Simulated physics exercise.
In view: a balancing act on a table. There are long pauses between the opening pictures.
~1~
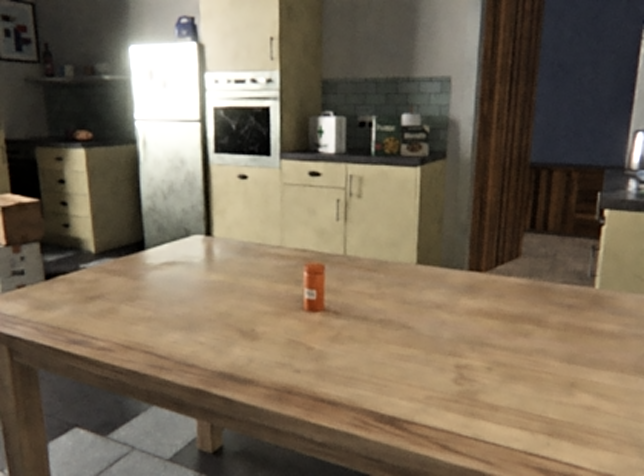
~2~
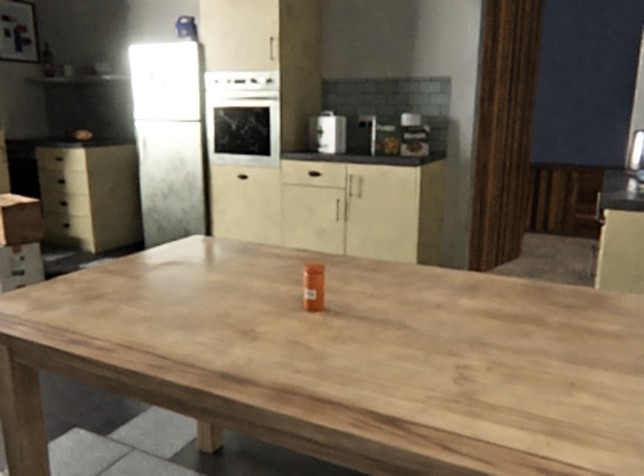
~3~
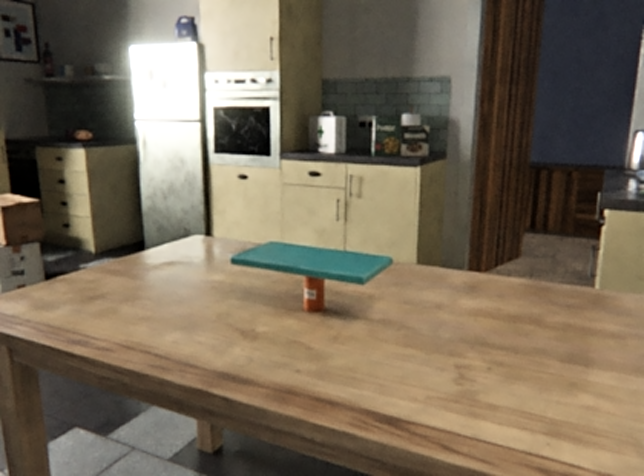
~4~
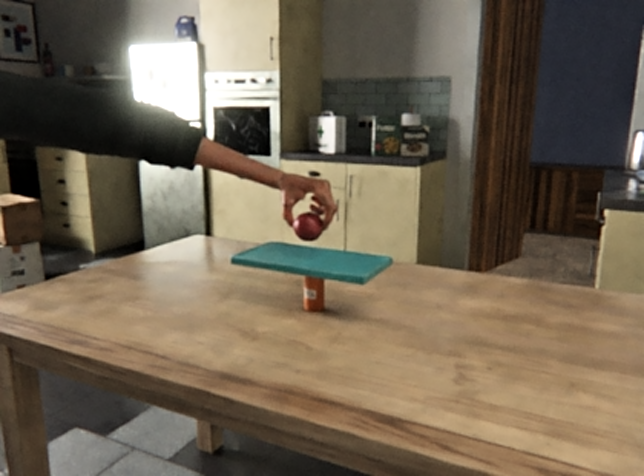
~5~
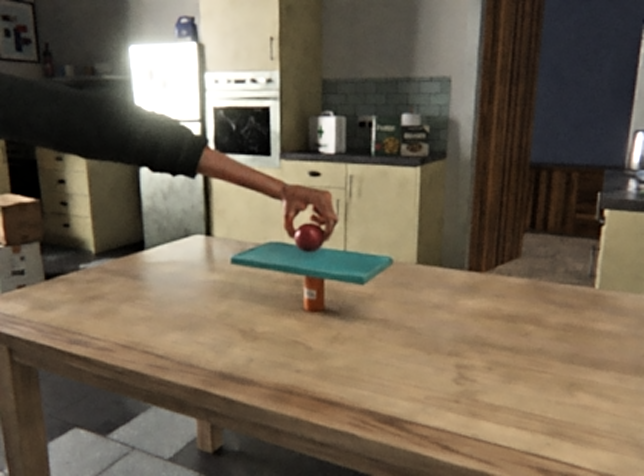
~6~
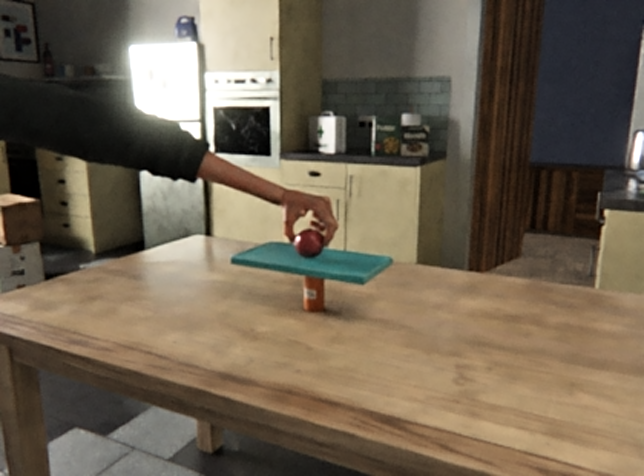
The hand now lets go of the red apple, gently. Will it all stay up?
It stays up.
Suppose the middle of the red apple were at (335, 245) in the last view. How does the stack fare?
Then it keeps its balance.
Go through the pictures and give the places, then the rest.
The last thing is not in view yet, in the first picture.
The last thing is not in view yet, in the second picture.
The last thing is not in view yet; turquoise lid (312, 261), in the third picture.
Still above its spot; red apple (308, 227); turquoise lid (312, 261), in the fourth picture.
Still above its spot; red apple (310, 238); turquoise lid (312, 261), in the fifth picture.
Set down, still held; red apple (310, 243); turquoise lid (312, 261), in the sixth picture.
Then, 0.20 s later than the last frame, all is still.
Then, 0.50 s later than the last frame, red apple resting near (310, 244).
When it is over, all 3 as before. End places, in pixels of the last picture, red apple near (310, 244). The stack keeps its balance.
